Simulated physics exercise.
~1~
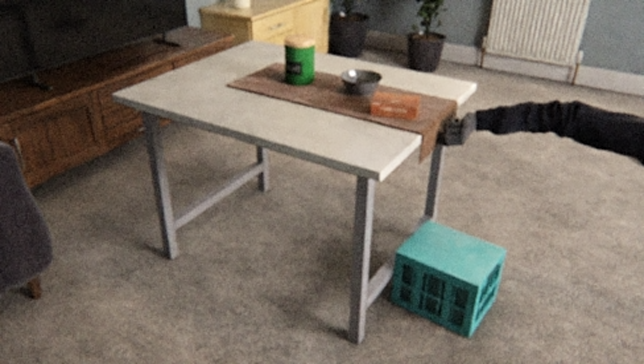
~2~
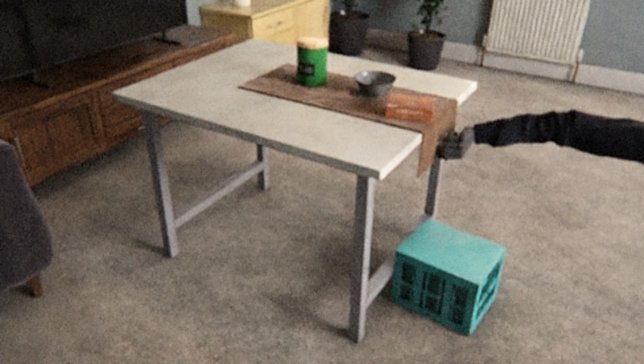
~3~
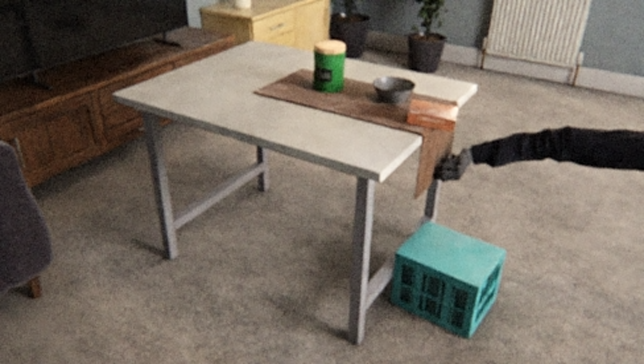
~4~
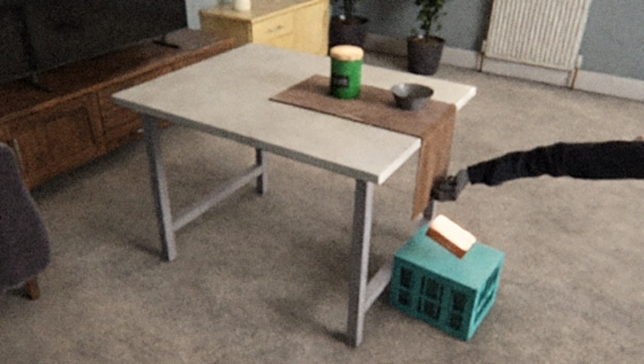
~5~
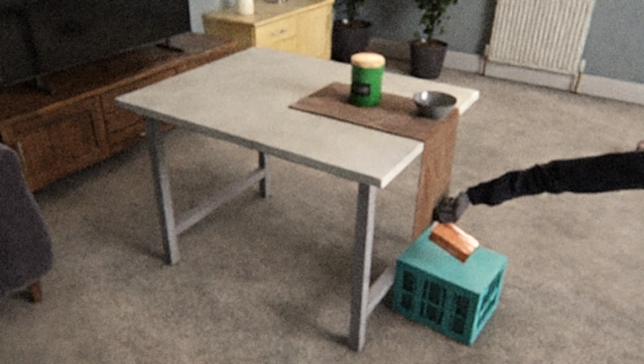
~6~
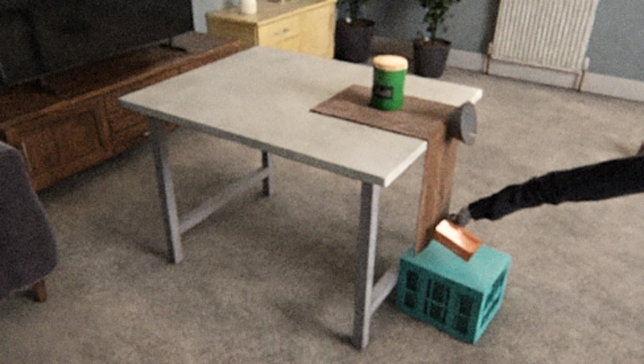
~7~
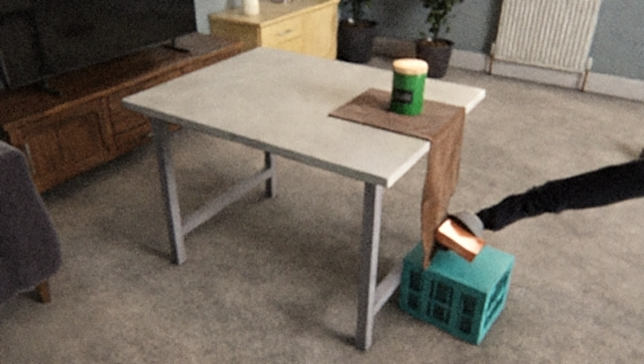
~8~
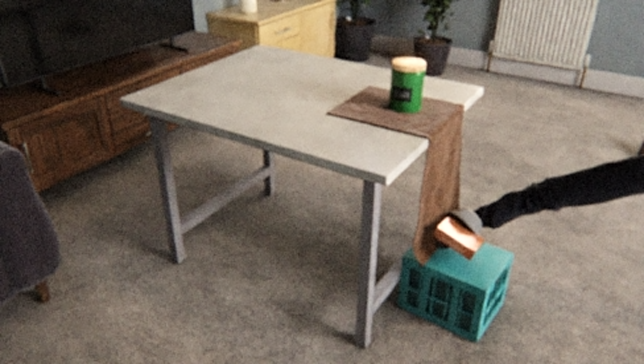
The video shows a gloved hand slowly pulling a brown cloth over a table's right edge, carrying an orange packet and then a grey bowl off onto the turquoise crate below, while the green canister slides right but stays upright on the table as the cloth's hem reaches the crate.
